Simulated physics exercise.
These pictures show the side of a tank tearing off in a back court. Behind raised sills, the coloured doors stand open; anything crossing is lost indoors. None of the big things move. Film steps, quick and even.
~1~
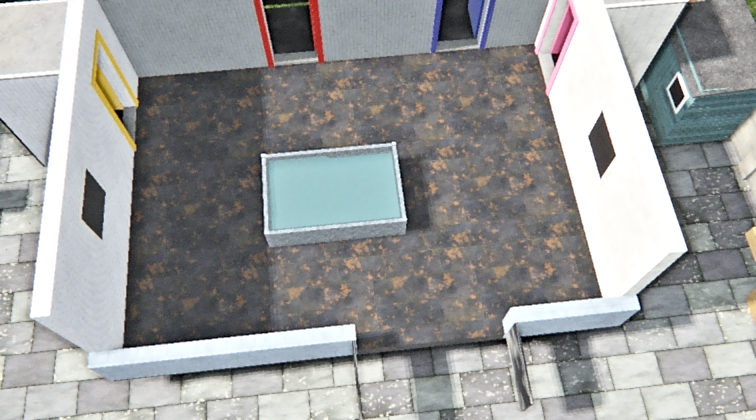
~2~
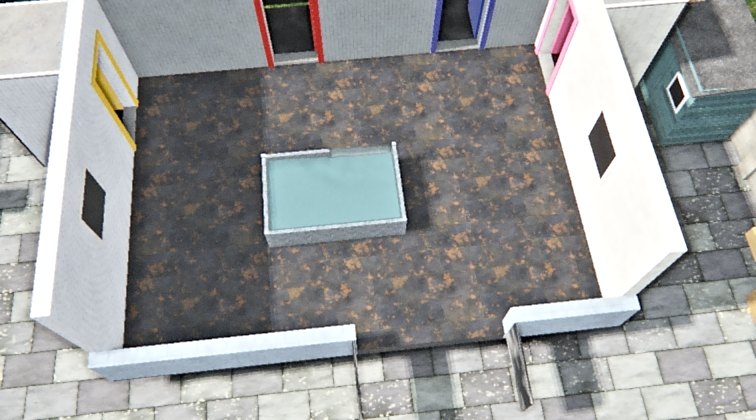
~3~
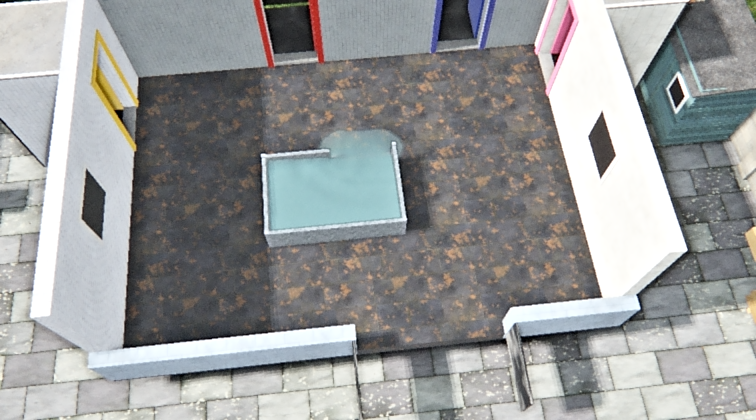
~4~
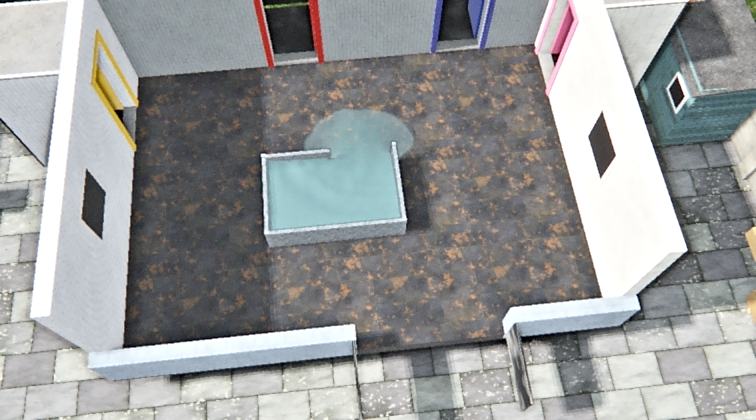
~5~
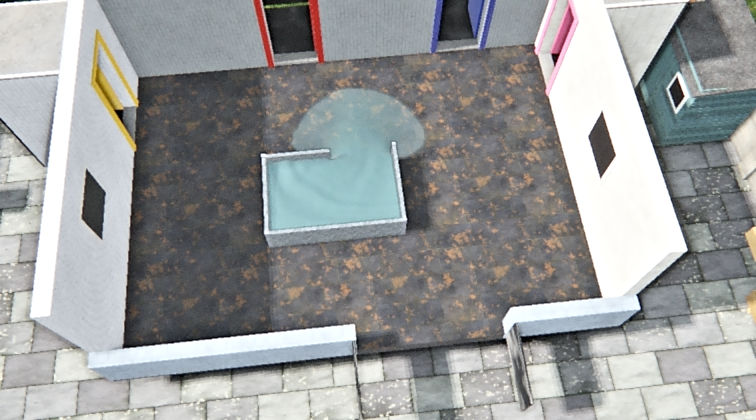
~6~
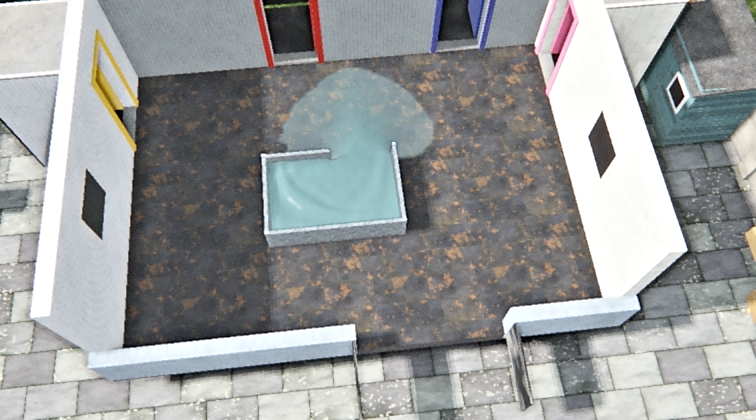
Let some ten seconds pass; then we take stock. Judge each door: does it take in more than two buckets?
My call: The yellow door takes in more, the red door takes in more, the pink door takes in more, the blue door takes in more.
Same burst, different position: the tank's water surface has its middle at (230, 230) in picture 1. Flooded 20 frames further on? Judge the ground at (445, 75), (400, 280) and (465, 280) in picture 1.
Soaked, parched, parched.
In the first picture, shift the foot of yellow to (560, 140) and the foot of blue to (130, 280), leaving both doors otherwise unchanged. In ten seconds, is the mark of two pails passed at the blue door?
Answer: Blue door is not flooded.
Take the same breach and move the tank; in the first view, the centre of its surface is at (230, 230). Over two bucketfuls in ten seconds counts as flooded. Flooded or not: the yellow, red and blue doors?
Result: Yellow door tops the limit, red door tops the limit, blue door misses it.
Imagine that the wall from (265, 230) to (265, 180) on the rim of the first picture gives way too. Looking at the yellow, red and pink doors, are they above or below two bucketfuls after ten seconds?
Here's how it plays out: Yellow surpasses the limit, red fails to reach the limit, and pink fails to reach the limit.
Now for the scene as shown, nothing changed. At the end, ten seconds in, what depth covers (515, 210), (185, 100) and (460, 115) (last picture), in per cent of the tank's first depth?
In the order asked, some 4, 8 and 6 in a hundred.
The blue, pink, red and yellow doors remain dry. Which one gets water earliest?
If you ask me, it's the one in red.
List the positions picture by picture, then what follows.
The first picture shows the water tank at (333, 189) is whole and still.
In the second picture, water pours out on the water tank's far side and has run to a hidden place.
In the third picture, the front is at (330, 138), out from the gap on the water tank's far side.
In the fourth picture, water pours out on the water tank's far side and has run to (340, 114).
In the fifth picture, the front is at (338, 93), out from the gap on the water tank's far side.
In the sixth picture, the front is at (360, 72), out from the gap on the water tank's far side.
A moment on, water covers 15 % of the floor; the yellow door not reached, the red door under two buckets in, the pink door not reached, the blue door not reached.
Next, water covers 20 % of the floor; the yellow door not reached, the red door over two buckets in, the pink door not reached, the blue door under two buckets in.
Then, water covers 30 % of the floor; the yellow door not reached, the red door over two buckets in, the pink door over two buckets in, the blue door over two buckets in.
Later, water covers 50 % of the floor; the yellow door over two buckets in, the red door over two buckets in, the pink door far over two buckets in, the blue door over two buckets in.
In the end, water covers 80 % of the floor; the yellow door over two buckets in, the red door over two buckets in, the pink door far over two buckets in, the blue door over two buckets in.
